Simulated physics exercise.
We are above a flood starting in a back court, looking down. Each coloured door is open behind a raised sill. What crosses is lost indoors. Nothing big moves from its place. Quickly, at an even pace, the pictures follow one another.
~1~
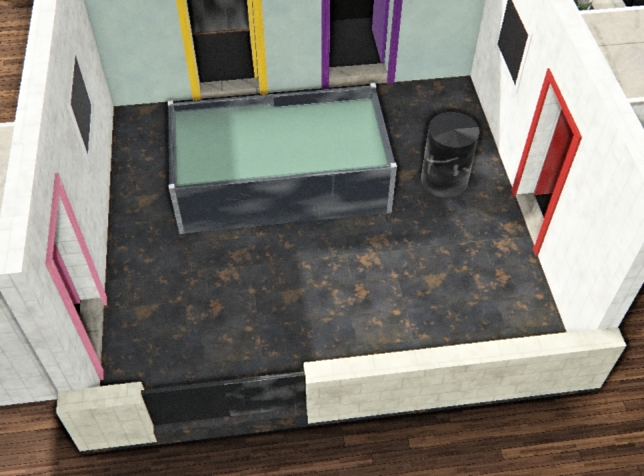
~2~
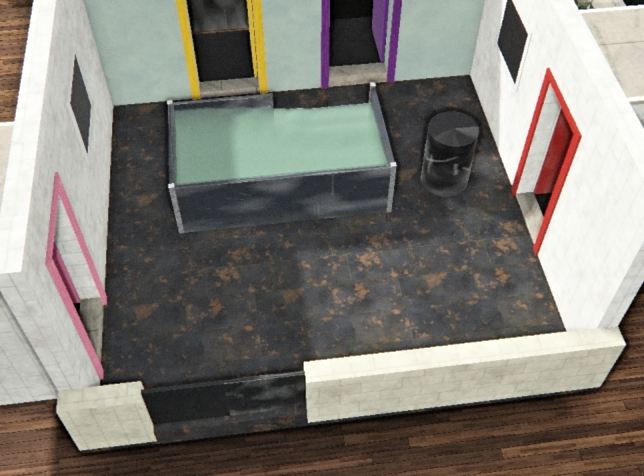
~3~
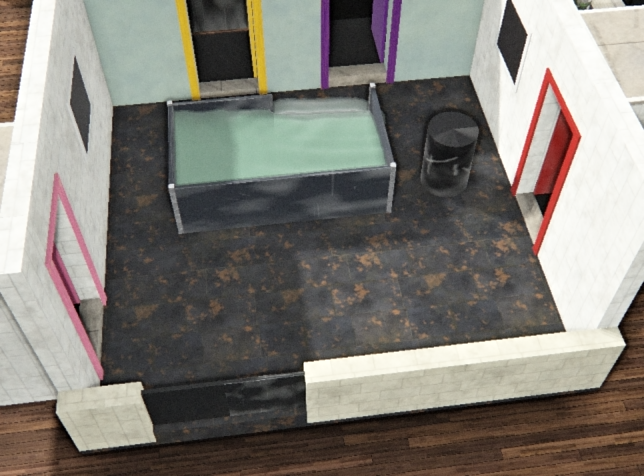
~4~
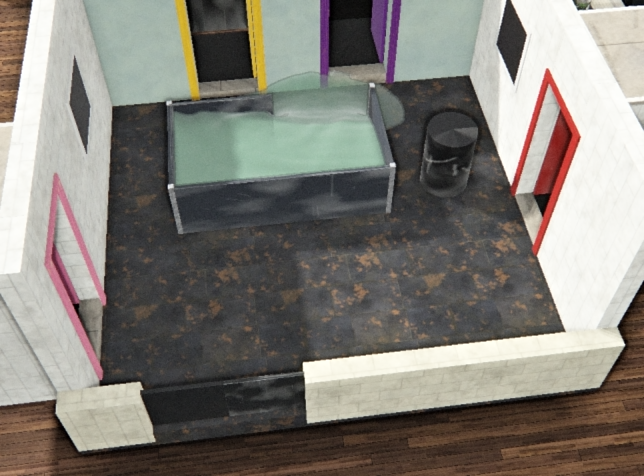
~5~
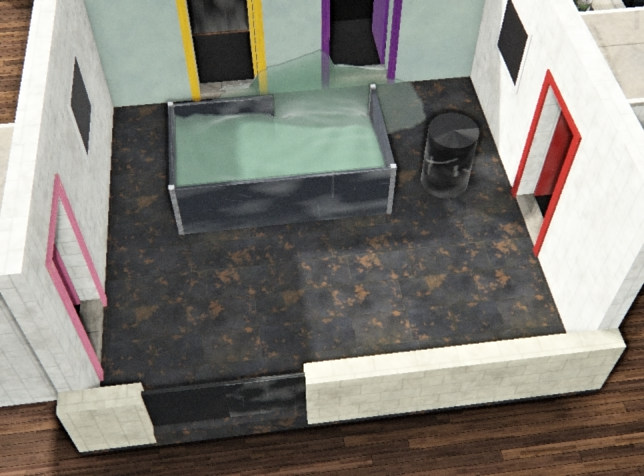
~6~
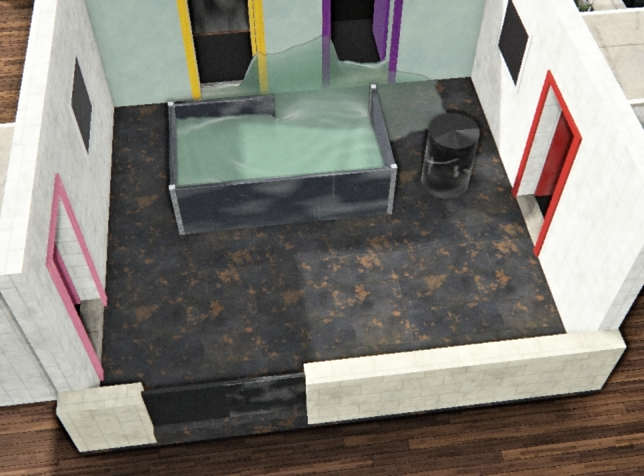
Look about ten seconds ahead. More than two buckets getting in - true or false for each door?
Pink door: False; red door: True; purple door: True; yellow door: True.
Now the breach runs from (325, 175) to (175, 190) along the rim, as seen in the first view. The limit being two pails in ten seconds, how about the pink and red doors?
Against the threshold, pink beats it and red beats it.
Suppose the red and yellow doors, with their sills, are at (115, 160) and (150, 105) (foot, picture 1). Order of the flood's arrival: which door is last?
It would be the pink one, I think.
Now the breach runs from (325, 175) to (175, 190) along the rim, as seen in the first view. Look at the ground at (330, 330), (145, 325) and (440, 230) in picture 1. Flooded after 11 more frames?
So: Wetted, then wetted, then spared.
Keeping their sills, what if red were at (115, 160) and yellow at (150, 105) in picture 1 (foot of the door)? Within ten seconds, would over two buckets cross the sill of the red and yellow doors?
Red exceeds the limit, yellow exceeds the limit.
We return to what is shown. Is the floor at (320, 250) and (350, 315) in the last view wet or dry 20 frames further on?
First spot spared, second spot spared.
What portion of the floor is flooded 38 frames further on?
I'd say 95 per cent.
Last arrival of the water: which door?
I'd go with the pink door.
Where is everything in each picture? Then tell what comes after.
The first picture shows the water tank at (279, 139) is whole and still.
In the second picture, the front is at a hidden place, out from the gap on the water tank's far side.
In the third picture, water pours out on the water tank's far side and has run to a hidden place.
In the fourth picture, the front is at (249, 96), out from the gap on the water tank's far side.
In the fifth picture, water pours out on the water tank's far side and has run to (219, 100).
In the sixth picture, the front is at (191, 102), out from the gap on the water tank's far side.
A moment on, water covers 25 % of the floor; the pink door not reached, the red door not reached, the purple door far over two buckets in, the yellow door under two buckets in.
Next, water covers 35 % of the floor; the pink door not reached, the red door wet at the sill, nothing in, the purple door far over two buckets in, the yellow door over two buckets in.
Then, water covers 70 % of the floor; the pink door wet at the sill, nothing in, the red door under two buckets in, the purple door far over two buckets in, the yellow door over two buckets in.
Later, water covers 95 % of the floor; the pink door wet at the sill, nothing in, the red door over two buckets in, the purple door far over two buckets in, the yellow door over two buckets in.
In the end, water covers 100 % of the floor; the pink door wet at the sill, nothing in, the red door over two buckets in, the purple door far over two buckets in, the yellow door over two buckets in.
